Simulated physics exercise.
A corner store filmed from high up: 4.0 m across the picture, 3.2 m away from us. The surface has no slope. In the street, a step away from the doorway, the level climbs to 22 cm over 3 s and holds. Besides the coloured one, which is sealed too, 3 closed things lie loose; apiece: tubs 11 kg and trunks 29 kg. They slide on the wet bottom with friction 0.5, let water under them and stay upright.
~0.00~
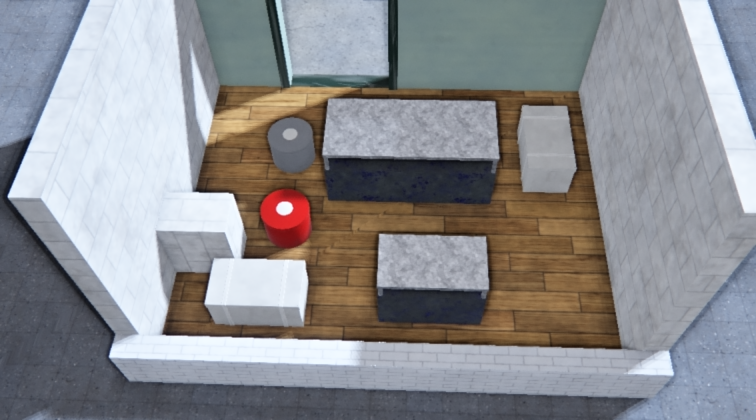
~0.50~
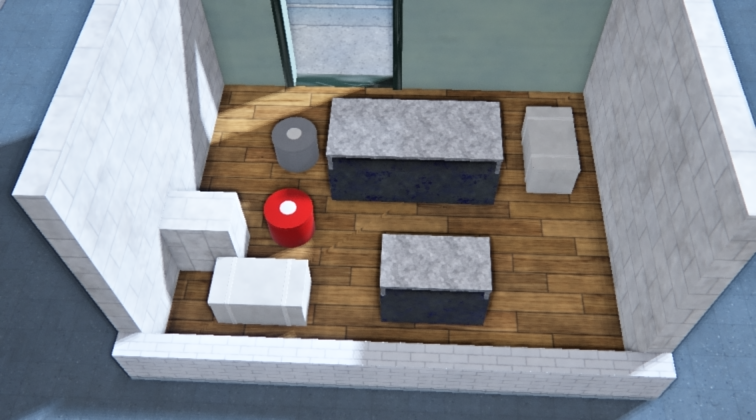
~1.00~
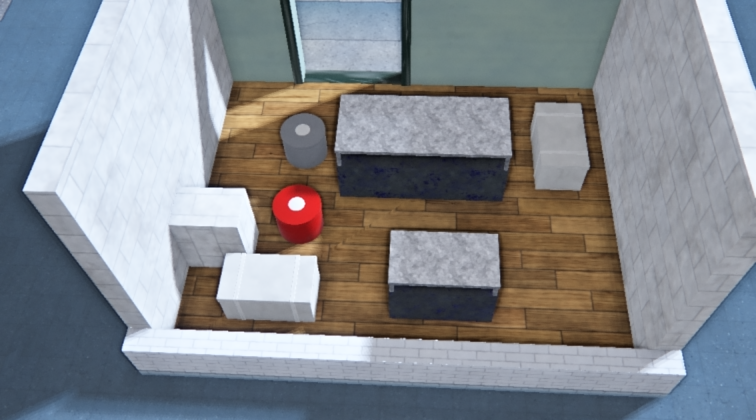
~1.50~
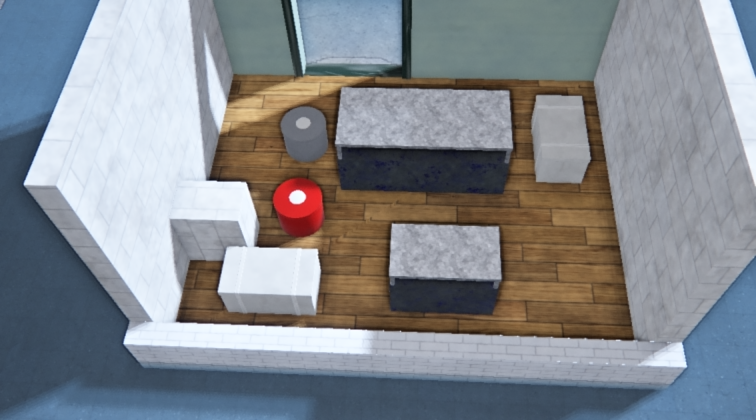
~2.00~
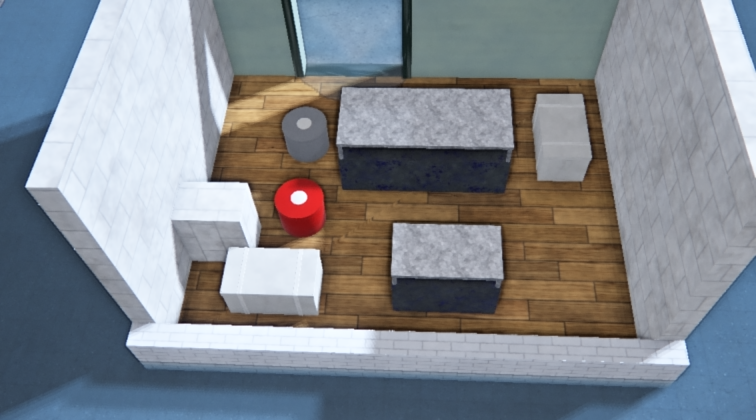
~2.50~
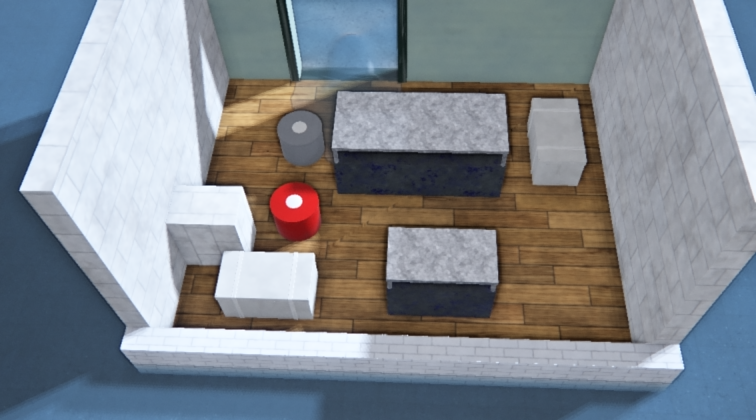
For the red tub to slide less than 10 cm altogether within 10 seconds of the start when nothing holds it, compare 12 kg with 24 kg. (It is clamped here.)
Verdict: Neither weight holds it.
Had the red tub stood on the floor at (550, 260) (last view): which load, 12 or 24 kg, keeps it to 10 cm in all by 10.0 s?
It takes the larger.
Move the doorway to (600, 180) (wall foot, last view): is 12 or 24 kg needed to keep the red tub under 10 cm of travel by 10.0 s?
Then only the larger load is enough.
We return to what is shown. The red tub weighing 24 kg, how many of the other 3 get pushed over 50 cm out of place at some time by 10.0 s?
I count 2.
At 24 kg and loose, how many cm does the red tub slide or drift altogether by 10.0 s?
Some 30 cm in all.
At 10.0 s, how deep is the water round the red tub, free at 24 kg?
About 8 cm.
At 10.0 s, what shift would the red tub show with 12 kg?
About 120 cm.
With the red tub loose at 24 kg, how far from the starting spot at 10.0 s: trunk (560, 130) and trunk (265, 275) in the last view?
In turn: 100 cm, 30 cm.
After 3.5 s the red tub would be 0 cm from its start with 12 kg and 0 cm from its start with 24 kg; 2 cm of water round it then.
After 4.5 s the red tub would be 33 cm from its start with 12 kg and 0 cm from its start with 24 kg; 6 cm of water round it then.
After 7.0 s the red tub would be 84 cm from its start with 12 kg and 17 cm from its start with 24 kg; 9 cm of water round it then.
After 10.0 s the red tub would be 117 cm from its start with 12 kg and 33 cm from its start with 24 kg; 8 cm of water round it then.
